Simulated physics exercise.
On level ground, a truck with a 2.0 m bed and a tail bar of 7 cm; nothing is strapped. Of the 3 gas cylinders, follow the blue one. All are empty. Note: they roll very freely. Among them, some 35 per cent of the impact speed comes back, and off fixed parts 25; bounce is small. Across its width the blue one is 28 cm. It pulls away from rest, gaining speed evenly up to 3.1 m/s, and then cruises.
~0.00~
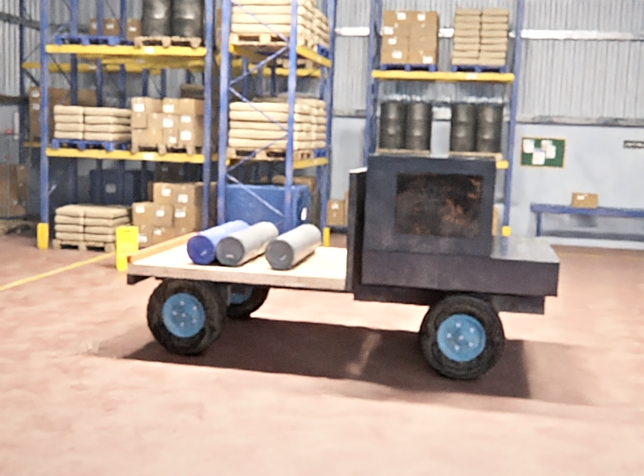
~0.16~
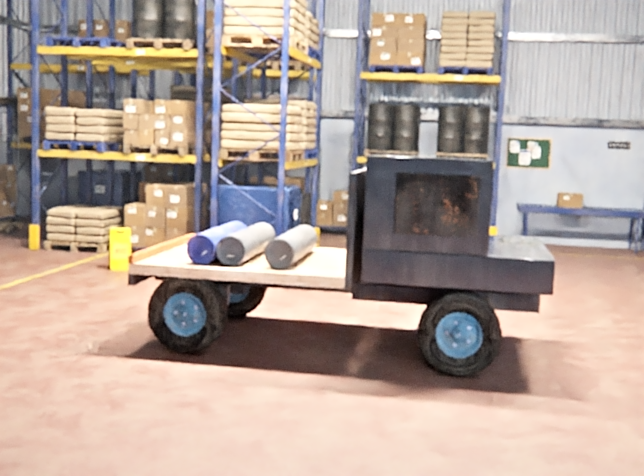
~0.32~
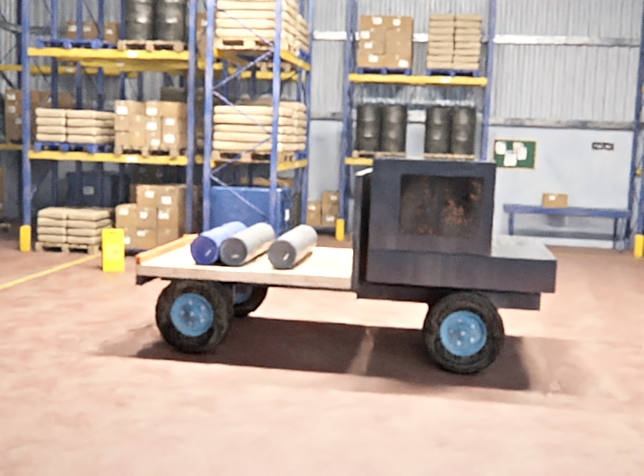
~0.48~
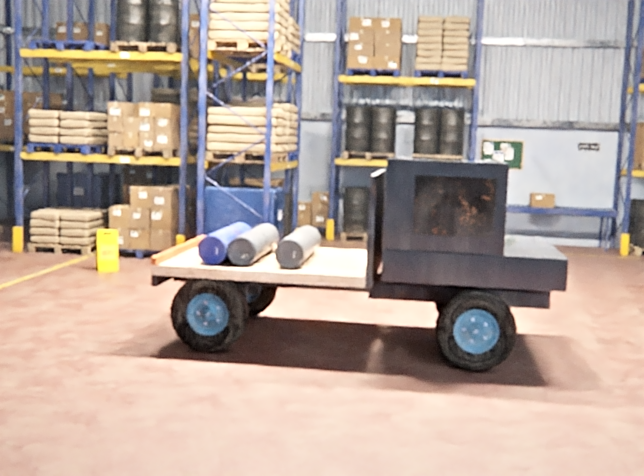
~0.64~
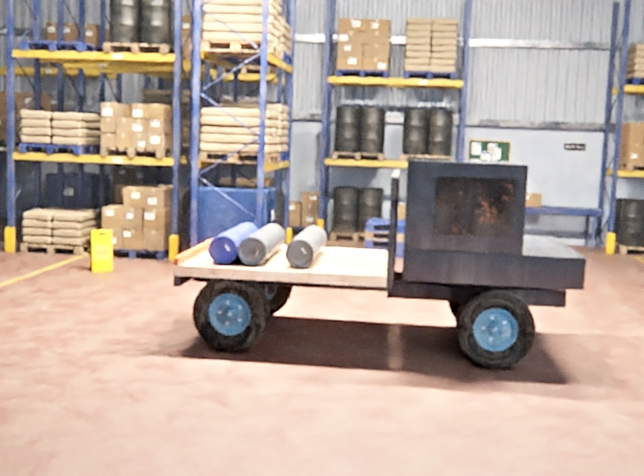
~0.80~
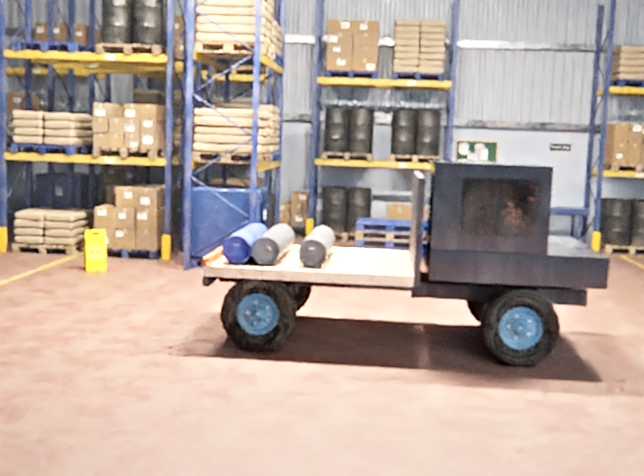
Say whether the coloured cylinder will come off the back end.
Most likely it escapes over the rear.
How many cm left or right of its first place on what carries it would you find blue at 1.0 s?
Blue 50 left.
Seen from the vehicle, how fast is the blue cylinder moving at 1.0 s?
Around 0.5 m/s.
After 1.0 s, blue is on the bed, 10 cm from the bar, rolling towards it; 0 of 3 are off.
After 1.1 s, blue is on the bed, 5 cm from the bar, rolling towards it; 0 of 3 are off.
After 1.2 s, blue is on the bed, 5 cm from the bar, rolling towards it; 0 of 3 are off.
After 1.4 s, blue is going over the tail; 1 of 3 is off.
At rest (3.6 s), blue is off the end; 1 of 3 is off.
